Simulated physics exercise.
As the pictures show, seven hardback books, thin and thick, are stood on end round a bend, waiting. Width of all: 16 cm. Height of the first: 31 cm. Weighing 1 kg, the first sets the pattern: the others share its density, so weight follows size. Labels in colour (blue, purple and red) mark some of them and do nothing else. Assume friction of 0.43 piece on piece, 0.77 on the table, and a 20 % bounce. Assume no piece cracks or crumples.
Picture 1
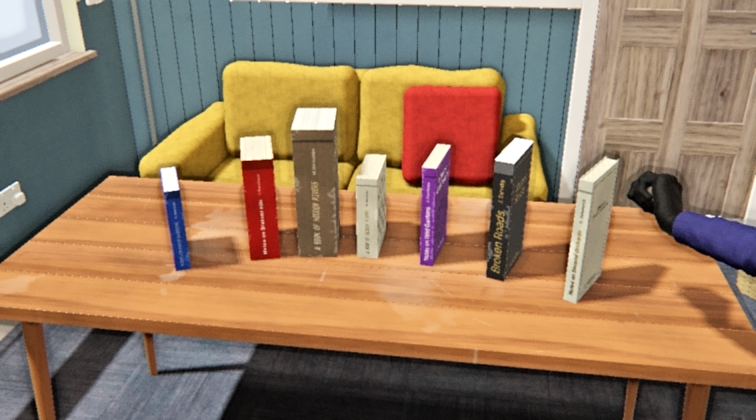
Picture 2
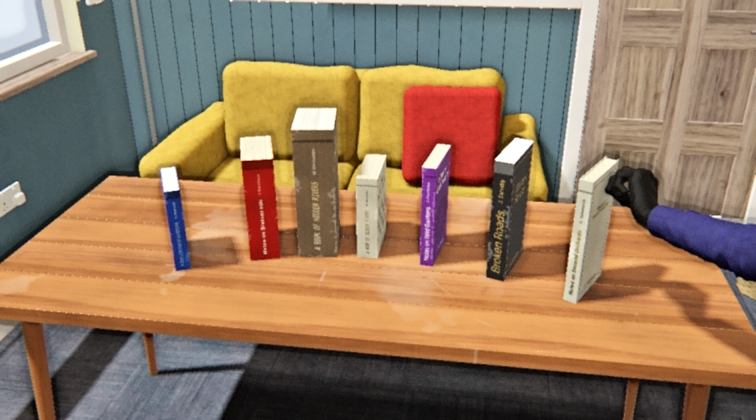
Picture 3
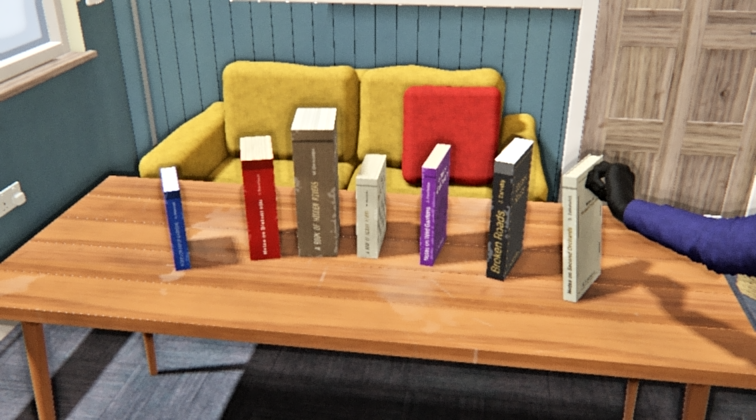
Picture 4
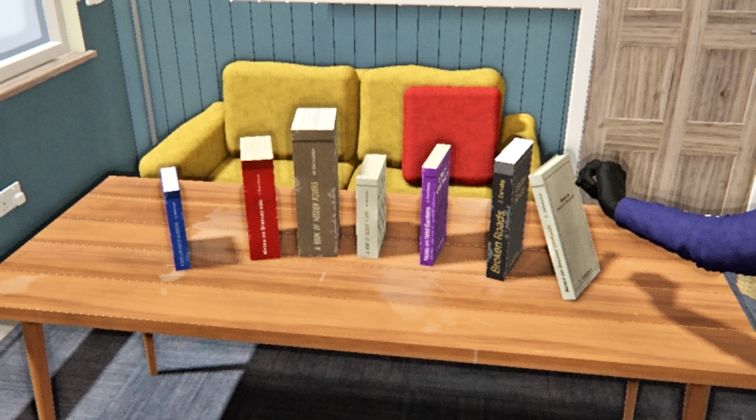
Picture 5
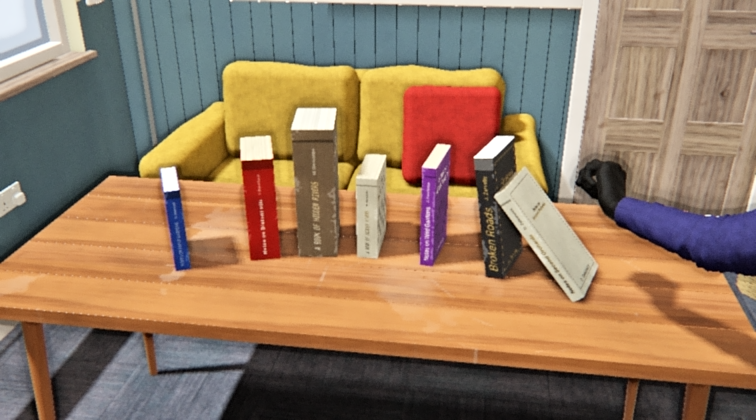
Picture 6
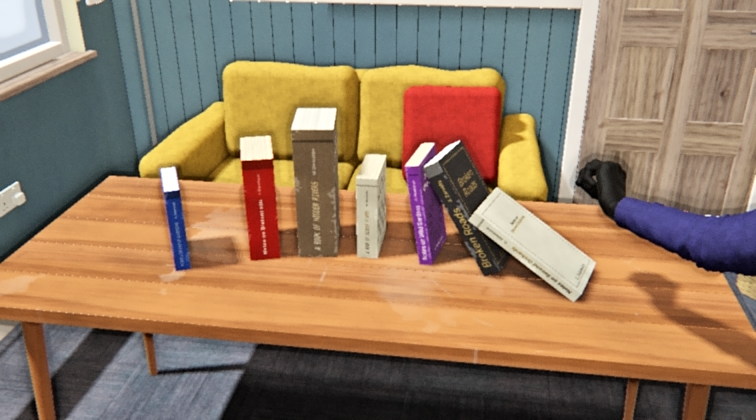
The footage shows seven upright books spaced across a wooden table as a dark-gloved hand pushes the rightmost one leftward, then stops; that pale book leans onto the black book, which tilts left against the purple one.
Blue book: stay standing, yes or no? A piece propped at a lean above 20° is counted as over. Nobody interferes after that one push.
Yes.
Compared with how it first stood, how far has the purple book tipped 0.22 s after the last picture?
My estimate is close to 40°.
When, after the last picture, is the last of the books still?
Around 0.5 s.
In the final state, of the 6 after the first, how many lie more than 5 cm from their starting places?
My count gives 2.
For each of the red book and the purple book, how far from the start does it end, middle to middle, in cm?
Net displacement (cm): Red = 0; purple = 10.
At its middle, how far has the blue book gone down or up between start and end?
I'd say it sits close to 0 centimetres lower by the end.
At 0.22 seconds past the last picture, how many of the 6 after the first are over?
That makes 2 by then, as I count it.
Then, 0.06 s on from the sixth picture, 2 of the 6 other books over; blue book unmoved; purple book tipped 22°.
Then, 0.10 s on from the sixth picture, 2 of the 6 other books over; blue book unmoved; purple book tipped 30°.
Then, 0.22 s on from the sixth picture, 2 of the 6 other books over; blue book unmoved; purple book tipped 41°.
Finally, 3 of the 6 other books over; blue book unmoved; purple book tipped 44°; red book unmoved. Three left standing. Seen by the last camera, middles, blue book near (175, 218), purple book near (399, 209).
